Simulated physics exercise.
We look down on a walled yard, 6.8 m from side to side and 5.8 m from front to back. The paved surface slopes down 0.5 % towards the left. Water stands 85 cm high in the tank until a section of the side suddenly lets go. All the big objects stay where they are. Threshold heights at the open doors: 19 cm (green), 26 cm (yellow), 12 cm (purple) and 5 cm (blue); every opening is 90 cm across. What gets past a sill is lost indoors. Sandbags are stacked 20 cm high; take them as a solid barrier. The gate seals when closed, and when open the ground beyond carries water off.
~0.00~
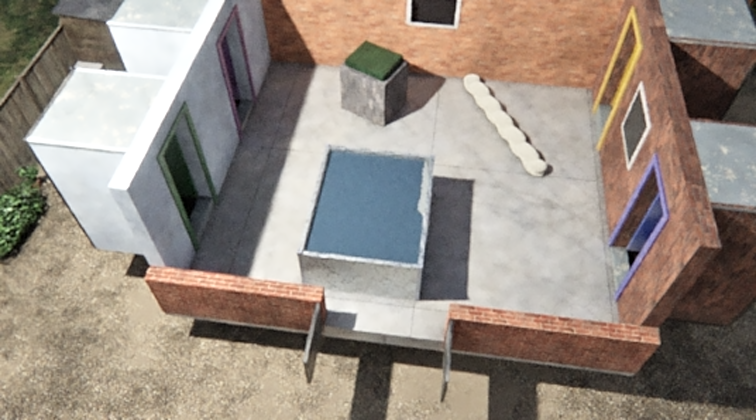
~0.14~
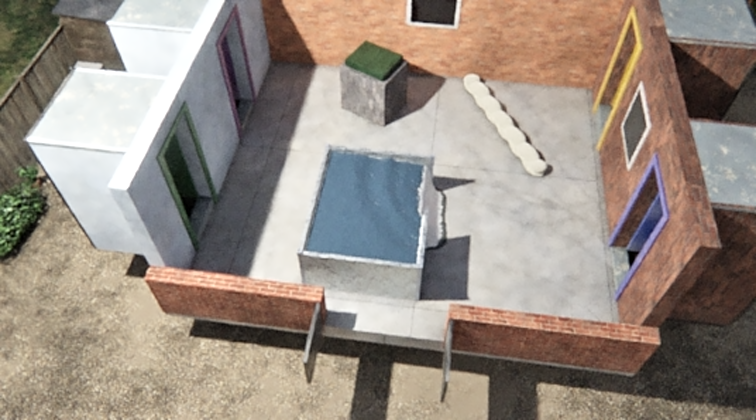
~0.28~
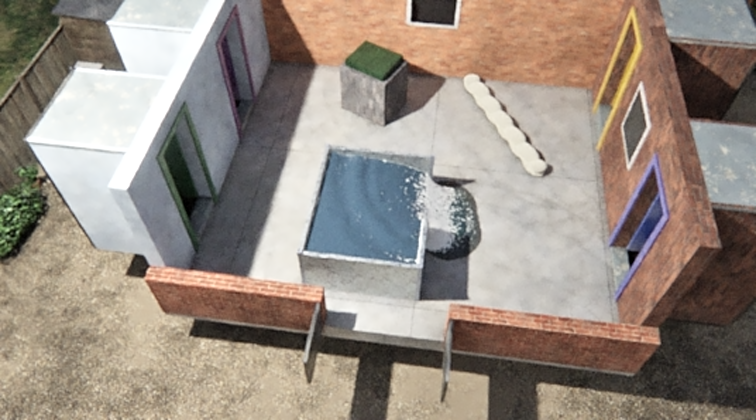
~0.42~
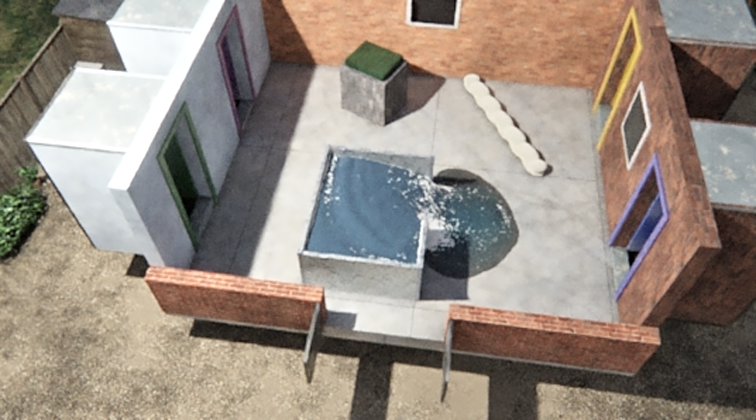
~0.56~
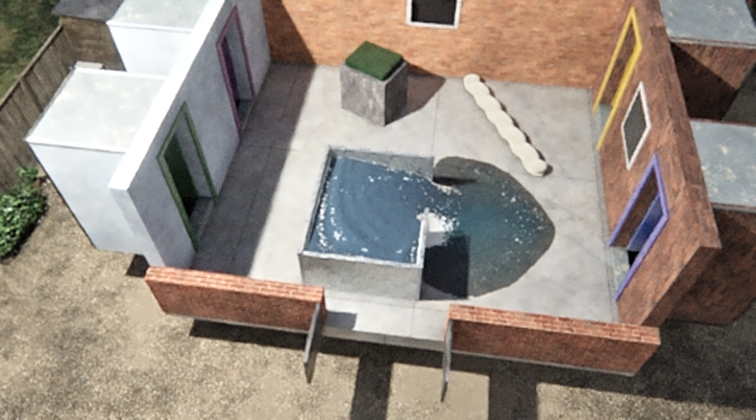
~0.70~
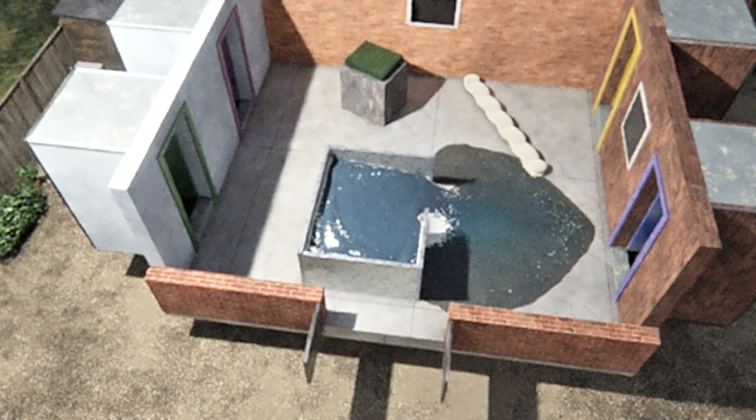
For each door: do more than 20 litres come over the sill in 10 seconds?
The water let in: At the green door it does not reach the limit; at the yellow door it does not reach the limit; at the purple door it stays under the limit; at the blue door it exceeds the limit.
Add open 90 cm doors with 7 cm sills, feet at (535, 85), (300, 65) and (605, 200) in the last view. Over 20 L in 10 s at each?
In turn: Above, below, over.
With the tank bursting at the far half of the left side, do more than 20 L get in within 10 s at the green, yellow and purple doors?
Against that limit: Green over, yellow not over, purple over.
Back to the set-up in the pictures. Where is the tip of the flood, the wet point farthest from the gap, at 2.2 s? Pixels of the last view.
At about (588, 89).
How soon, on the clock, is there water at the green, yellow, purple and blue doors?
Arrival: Green 7.5 s, yellow 1.5 s, purple 5.5 s, blue 0.9 s.
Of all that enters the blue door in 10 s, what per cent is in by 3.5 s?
Some 60 per cent by then.
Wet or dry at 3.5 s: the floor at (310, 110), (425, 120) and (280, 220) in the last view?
In turn: Not reached, flooded, not reached.
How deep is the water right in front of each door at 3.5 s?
Depths in cm: Green 0, yellow 8, purple 0, blue 21.
After 1.4 s water covers 30 % of the floor and is deepest (43 cm) near (434, 211); green door not reached, yellow door not reached, purple door not reached, blue door 15 cm at the sill, 45 L in.
After 2.2 s water covers 40 % of the floor and is deepest (34 cm) near (580, 195); green door not reached, yellow door 10 cm at the sill, 0 L in, purple door not reached, blue door 22 cm at the sill, 172 L in.
After 3.5 s water covers 50 % of the floor and is deepest (28 cm) near (482, 80); green door not reached, yellow door 8 cm at the sill, 0 L in, purple door not reached, blue door 21 cm at the sill, 324 L in.
After 6.0 s water covers 65 % of the floor and is deepest (20 cm) near (590, 107); green door not reached, yellow door 10 cm at the sill, 0 L in, purple door 4 cm at the sill, 0 L in, blue door 13 cm at the sill, 458 L in.
After 10.0 s water covers 90 % of the floor and is deepest (14 cm) near (618, 348); green door 6 cm at the sill, 0 L in, yellow door 10 cm at the sill, 0 L in, purple door 3 cm at the sill, 0 L in, blue door 9 cm at the sill, 526 L in.
